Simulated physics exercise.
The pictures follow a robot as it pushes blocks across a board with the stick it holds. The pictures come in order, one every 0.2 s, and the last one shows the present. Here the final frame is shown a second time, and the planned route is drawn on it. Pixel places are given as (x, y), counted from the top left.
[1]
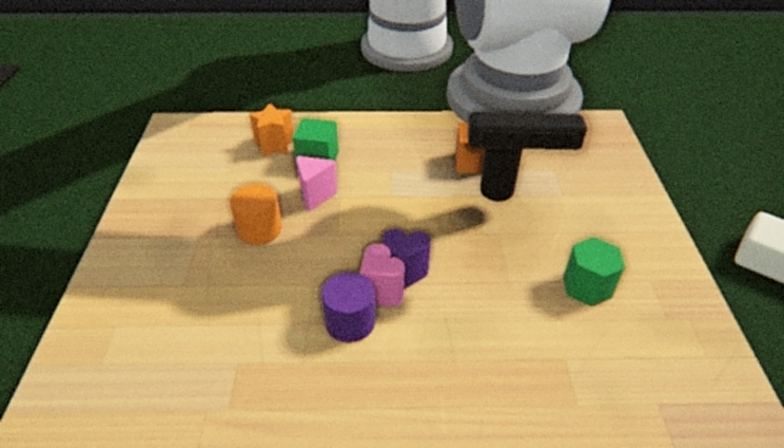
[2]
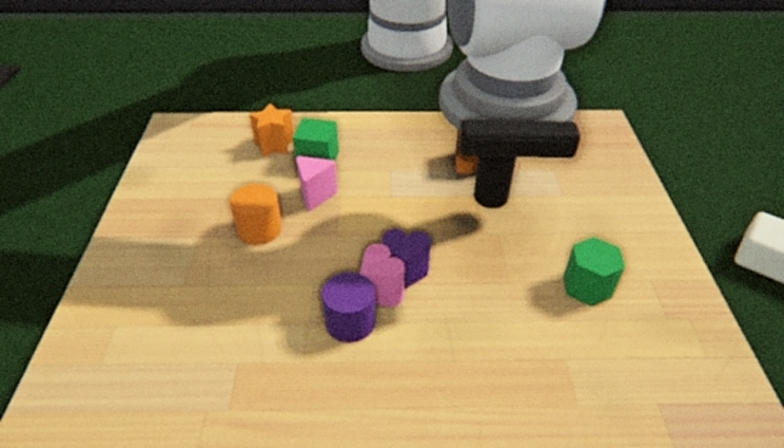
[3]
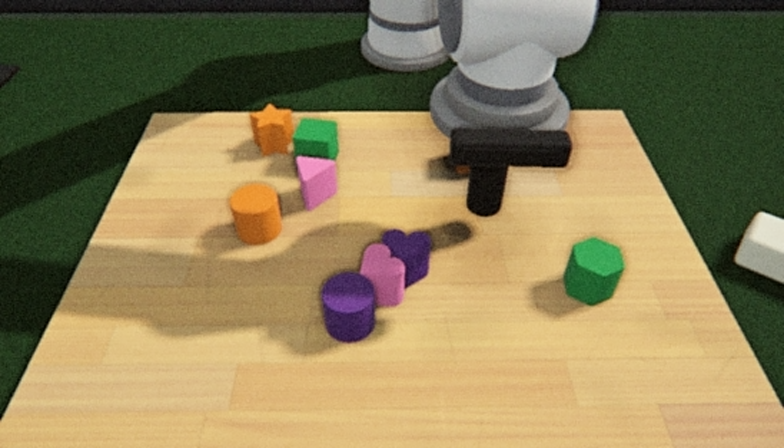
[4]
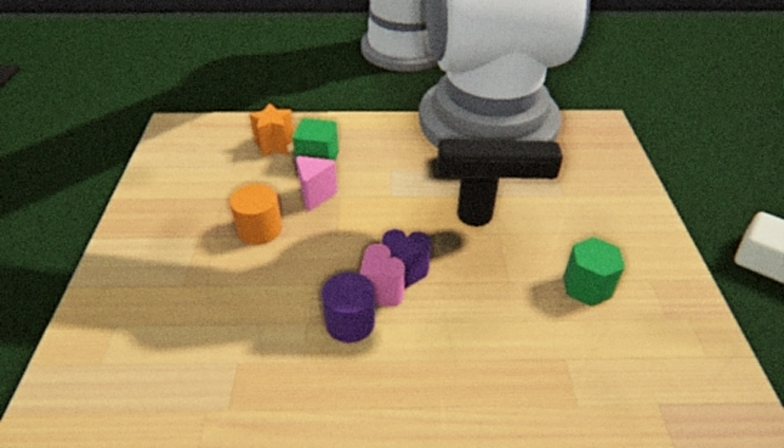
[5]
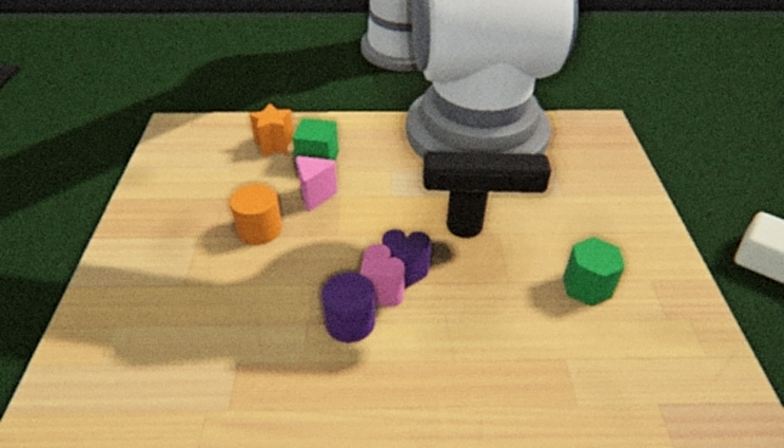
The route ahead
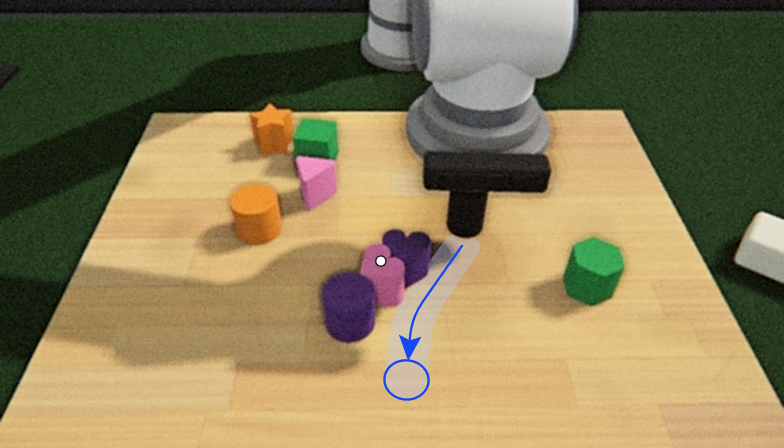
The clip opens on a wooden board scattered with orange, green, pink and purple blocks, with a robot arm's black stick near the far edge, in front of an orange block. The stick then moves steadily nearer and slightly left, toward the purple and pink heart-shaped blocks, while every block stays still.
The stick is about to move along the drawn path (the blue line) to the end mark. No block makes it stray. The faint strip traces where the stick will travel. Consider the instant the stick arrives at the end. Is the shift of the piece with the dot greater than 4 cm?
Going by the path, no.
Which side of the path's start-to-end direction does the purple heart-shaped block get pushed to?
Right.
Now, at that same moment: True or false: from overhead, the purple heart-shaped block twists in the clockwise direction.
Answer: True.
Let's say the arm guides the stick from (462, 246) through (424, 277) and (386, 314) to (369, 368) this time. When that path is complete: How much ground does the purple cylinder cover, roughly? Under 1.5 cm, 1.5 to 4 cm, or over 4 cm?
It falls in the 1.5 to 4 cm band.
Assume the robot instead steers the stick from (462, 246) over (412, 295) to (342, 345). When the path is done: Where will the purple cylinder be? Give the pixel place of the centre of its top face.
Its top centre lands on (290, 312).
The line goes from (462, 246) via (423, 302), ending at (406, 379); the dot is on the pink heart-shaped block.
The first path, step by step. One third of the way, stick at (438, 264); purple cylinder at (343, 294); pink heart-shaped block at (363, 263), turned 15° clockwise; purple heart-shaped block at (393, 247), turned 20° clockwise.
Two thirds of the way, stick at (413, 308); purple cylinder at (337, 296); pink heart-shaped block at (350, 262), turned 15° clockwise; purple heart-shaped block at (385, 253), turned 65° clockwise.
At the end, stick at (407, 362); purple cylinder at (337, 296); pink heart-shaped block at (350, 262), turned 15° clockwise; purple heart-shaped block at (385, 253), turned 65° clockwise.
